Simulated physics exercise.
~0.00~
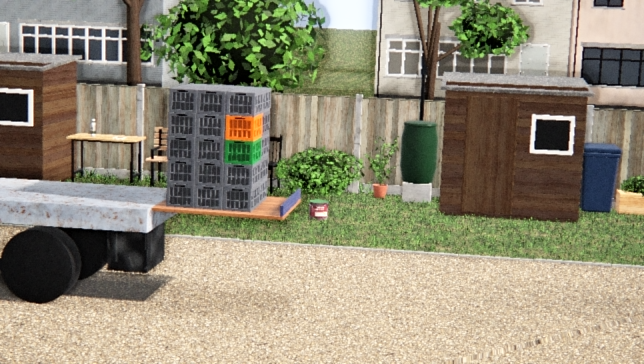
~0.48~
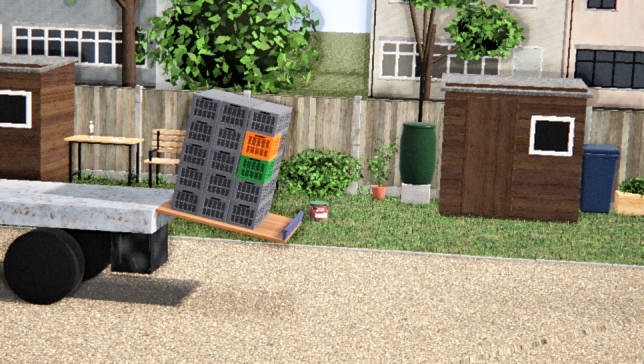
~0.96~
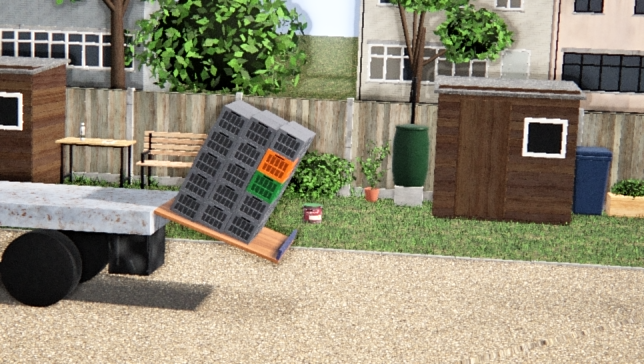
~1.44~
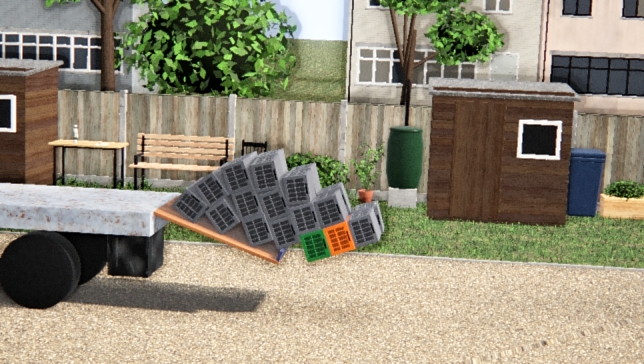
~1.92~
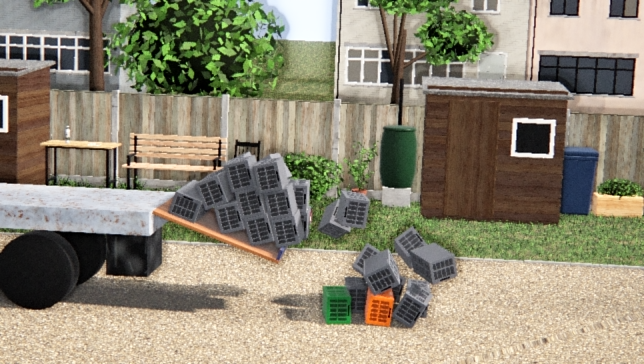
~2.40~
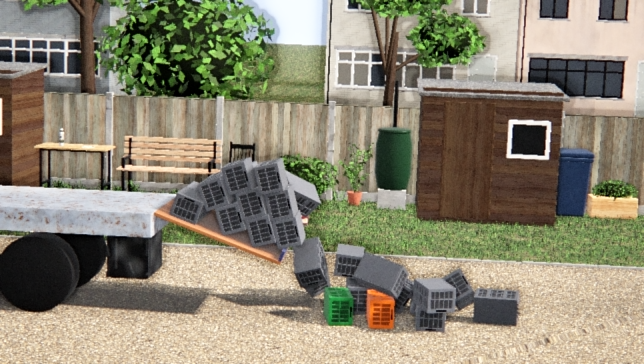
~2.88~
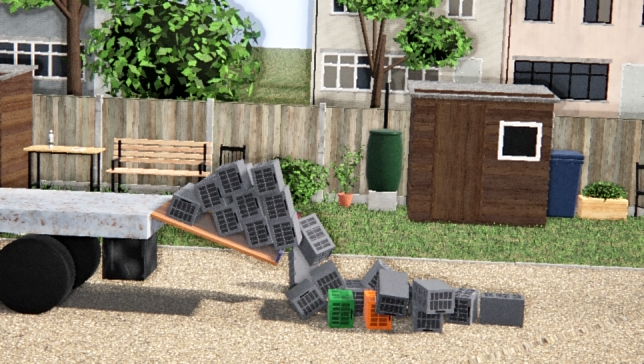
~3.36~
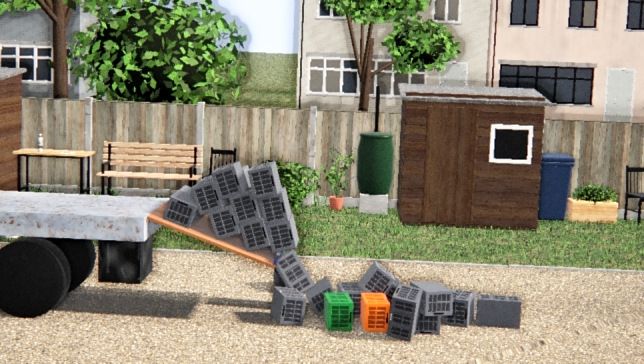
Stacked grey crates with one orange and one green tipping off a truck's drooping flap, half spilling onto gravel, the rest leaning aboard.
